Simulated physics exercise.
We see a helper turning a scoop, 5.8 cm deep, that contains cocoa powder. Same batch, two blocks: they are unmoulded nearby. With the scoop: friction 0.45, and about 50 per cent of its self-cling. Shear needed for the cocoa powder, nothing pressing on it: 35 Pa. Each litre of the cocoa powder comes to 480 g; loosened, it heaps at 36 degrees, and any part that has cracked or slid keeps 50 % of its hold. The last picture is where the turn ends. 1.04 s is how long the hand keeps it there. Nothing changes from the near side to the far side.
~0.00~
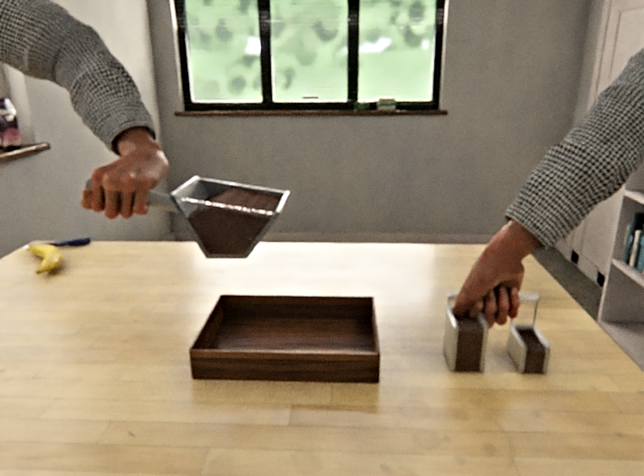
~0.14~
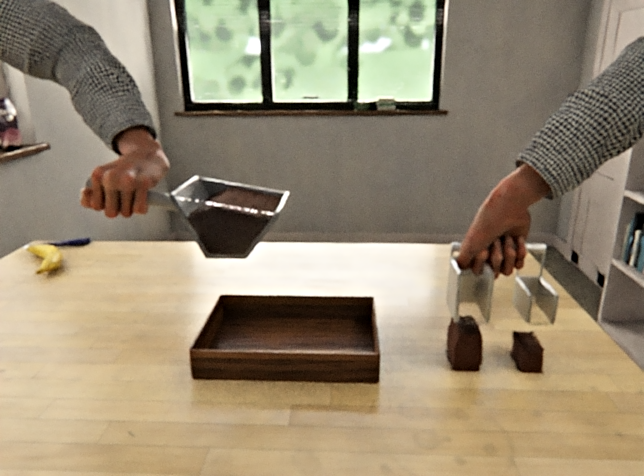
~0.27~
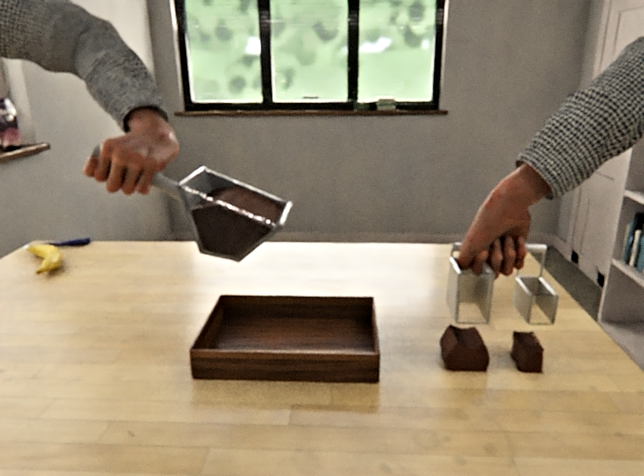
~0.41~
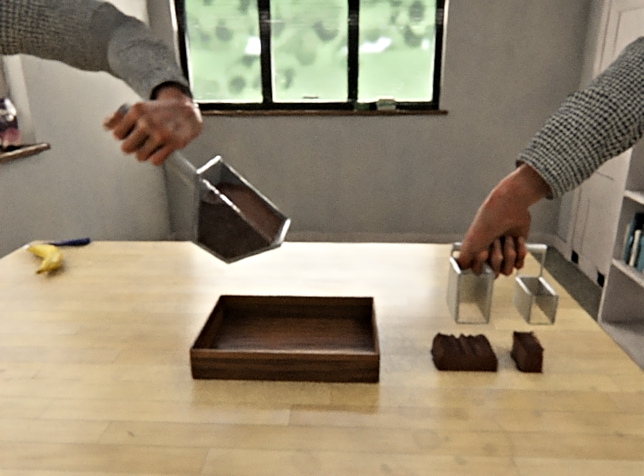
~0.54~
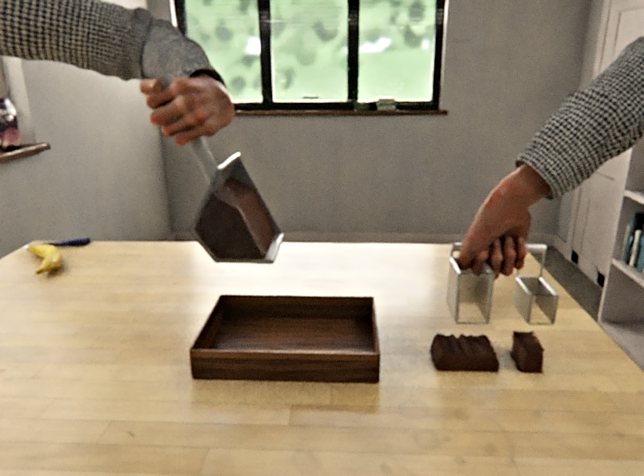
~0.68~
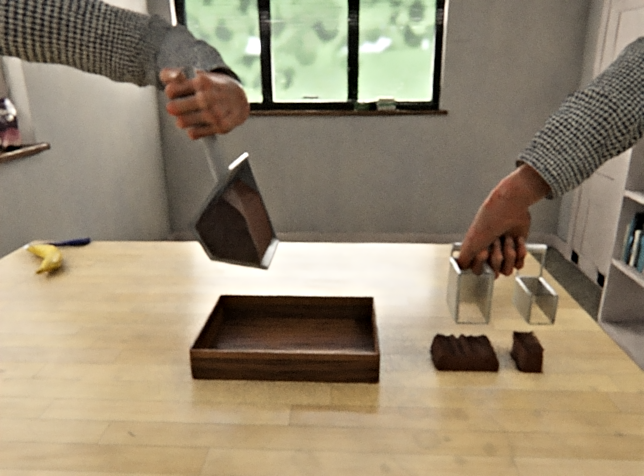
A hand lifted two clear moulds off a pair of brown powder blocks, and the taller one slumped while the smaller stayed standing; the other hand steadily tilted a scoop of powder above a wooden tray.
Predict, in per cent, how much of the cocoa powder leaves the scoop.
I would say 34 per cent of it leaves.
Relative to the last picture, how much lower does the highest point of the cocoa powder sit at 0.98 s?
Roughly 2.5 centimetres, give or take.
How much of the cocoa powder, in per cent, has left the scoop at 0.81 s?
0 per cent.
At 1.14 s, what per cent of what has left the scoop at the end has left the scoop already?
About 100 %.
After 0.81 s, the scoop is at 63 degrees and 0 % has left it.
After 0.98 s, the scoop is at 63 degrees and 8 % has left it.
After 1.14 s, the scoop is at 63 degrees and 32 % has left it.
After 1.30 s, the scoop is at 63 degrees and 34 % has left it.
After 1.67 s, at the end, the scoop is at 63 degrees and 34 % has left it.
